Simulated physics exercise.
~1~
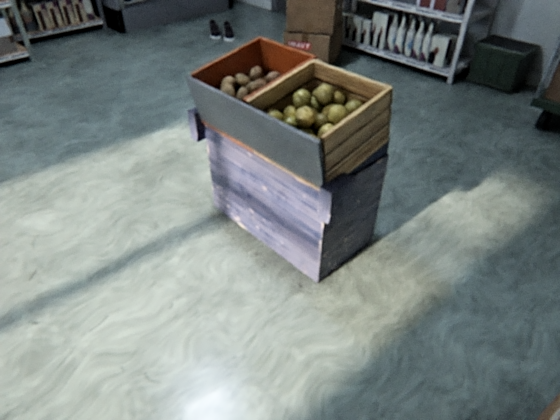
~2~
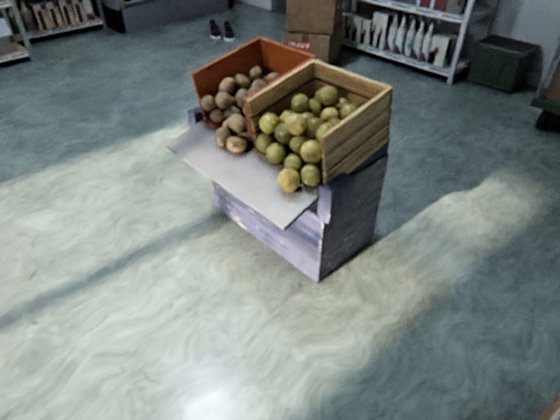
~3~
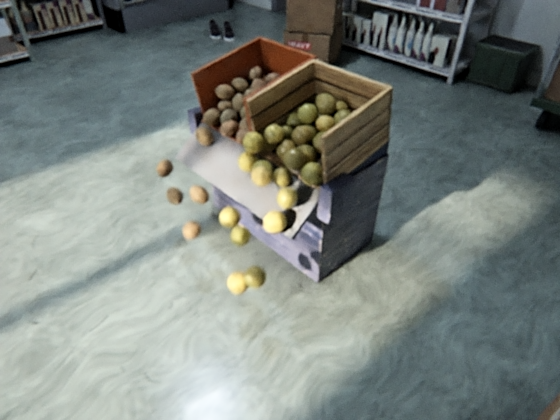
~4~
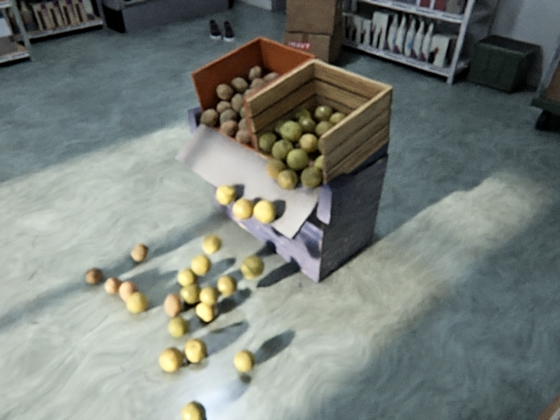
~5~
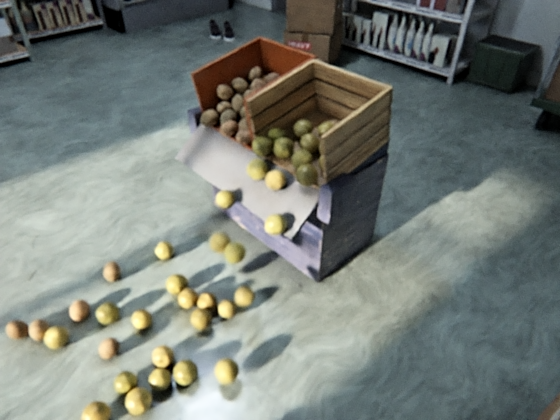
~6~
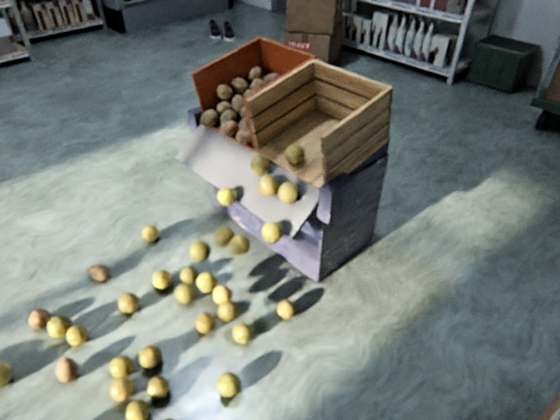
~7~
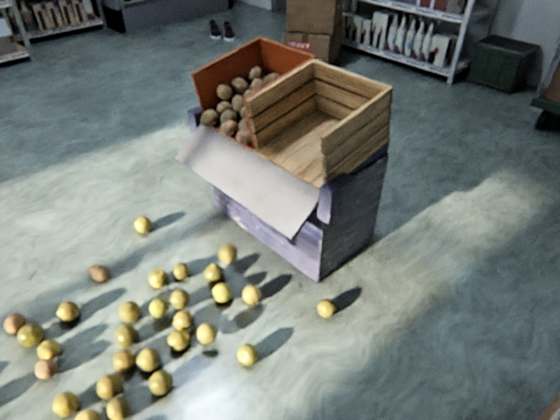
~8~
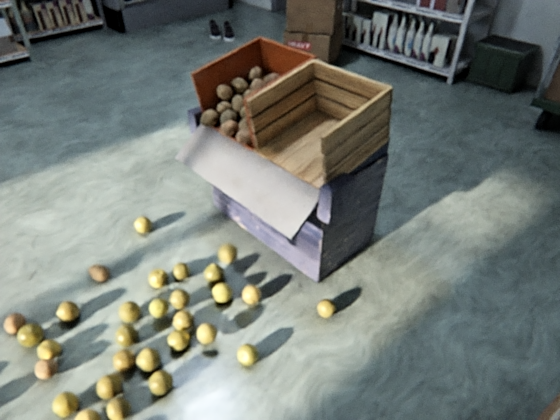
Yellow apples spill over a lowered flap, emptying the wooden hopper beside a still mostly full orange one.
